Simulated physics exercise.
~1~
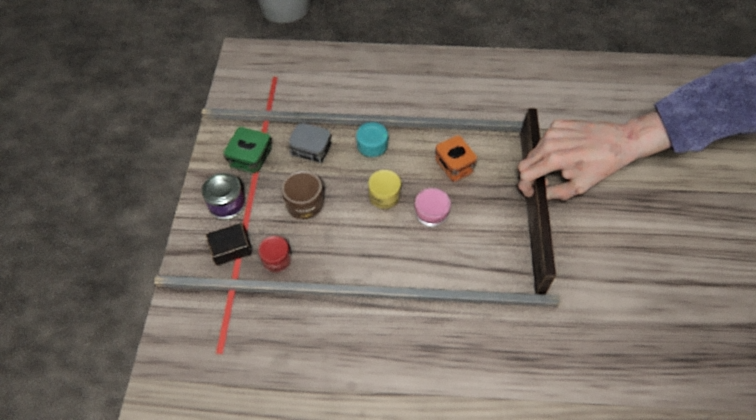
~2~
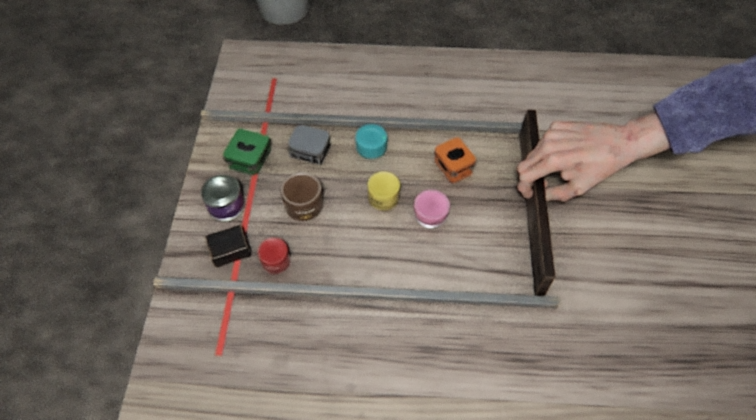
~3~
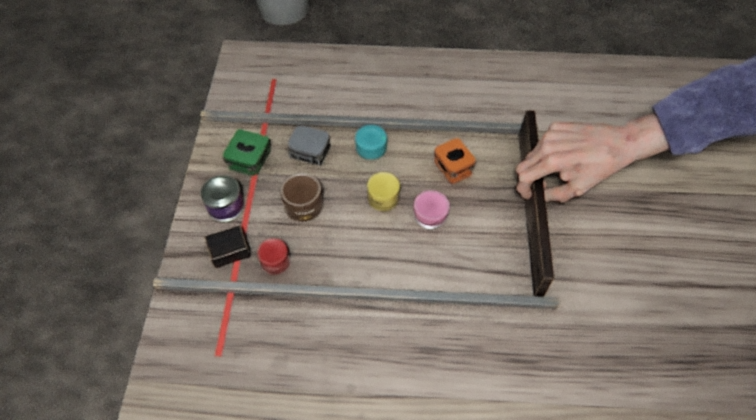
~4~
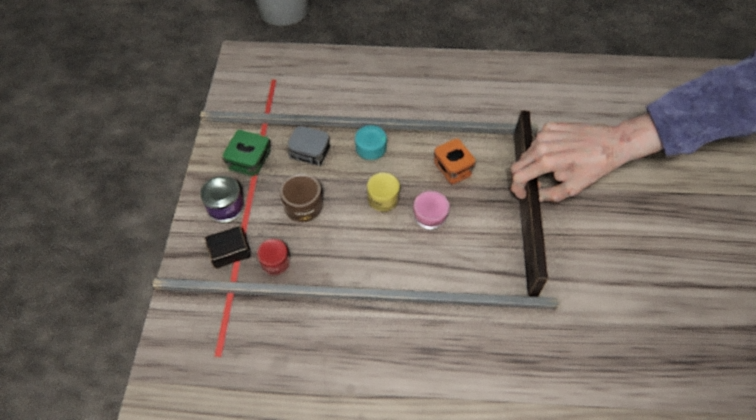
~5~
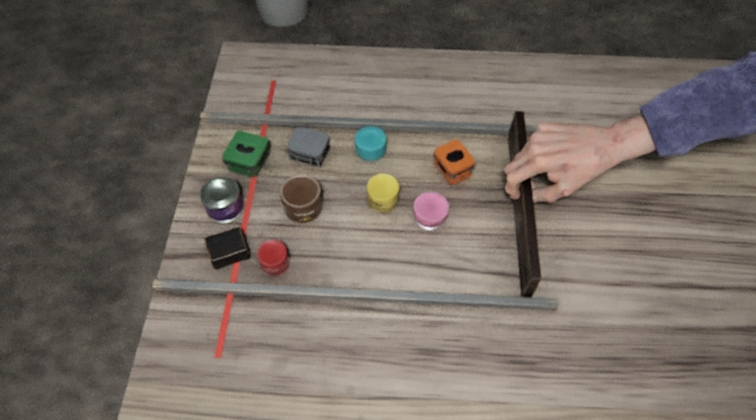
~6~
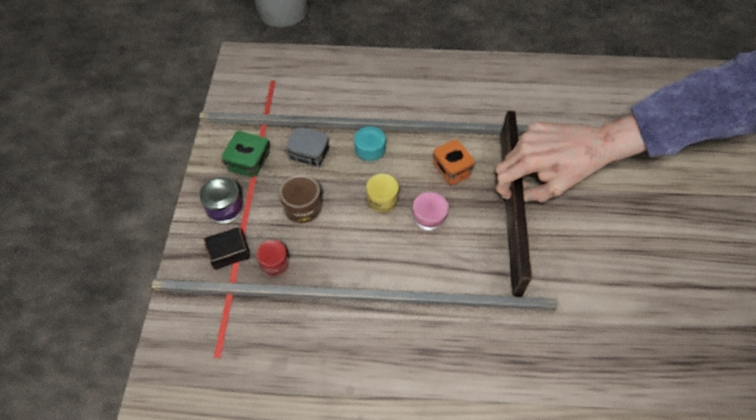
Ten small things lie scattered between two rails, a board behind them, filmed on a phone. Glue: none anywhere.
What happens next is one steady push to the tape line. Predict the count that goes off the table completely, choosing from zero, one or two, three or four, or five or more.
It ends with a lone piece or a pair gone from the top.
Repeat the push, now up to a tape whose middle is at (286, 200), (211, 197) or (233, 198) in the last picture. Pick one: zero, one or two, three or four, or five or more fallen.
Counts for the three spots in order: Not one; 3 or 4; either one or two.
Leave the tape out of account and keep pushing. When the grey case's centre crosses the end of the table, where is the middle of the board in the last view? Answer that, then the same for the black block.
The middle sits near (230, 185) for the first and near (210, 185) for the other.
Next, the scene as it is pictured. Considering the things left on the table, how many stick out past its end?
Count: 2.
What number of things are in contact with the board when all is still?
It touches 5.
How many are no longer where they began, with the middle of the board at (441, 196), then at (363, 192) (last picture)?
By the first moment it's 2, by the second it's 5.
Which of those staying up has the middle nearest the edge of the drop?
Foremost one: Green case.
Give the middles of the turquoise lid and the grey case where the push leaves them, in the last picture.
In the last picture the turquoise lid sits around (246, 131) and the grey case around (211, 137).
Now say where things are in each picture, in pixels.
In the first picture, purple pot (224, 196); black block (229, 244); green case (249, 151); board (536, 196); tape (251, 195).
In the second picture, black block (228, 246); yellow tub (384, 191).
In the third picture, green case (248, 153); turquoise lid (371, 142).
In the fourth picture, purple pot (223, 199); pink pot (431, 210).
In the fifth picture, black block (227, 248); red tub (274, 258).
In the sixth picture, purple pot (222, 200); black block (227, 248); green case (247, 155); board (514, 199); tape (249, 199).
Soon after, none off yet; purple pot at rest near (222, 200); black block at rest near (227, 248); green case at rest near (247, 155).
After that, none off yet; purple pot displaced about its own width near (194, 198); black block at rest near (225, 250); green case displaced about its own width near (212, 163).
In the end, the number that fall off is one or two; gone, purple pot.
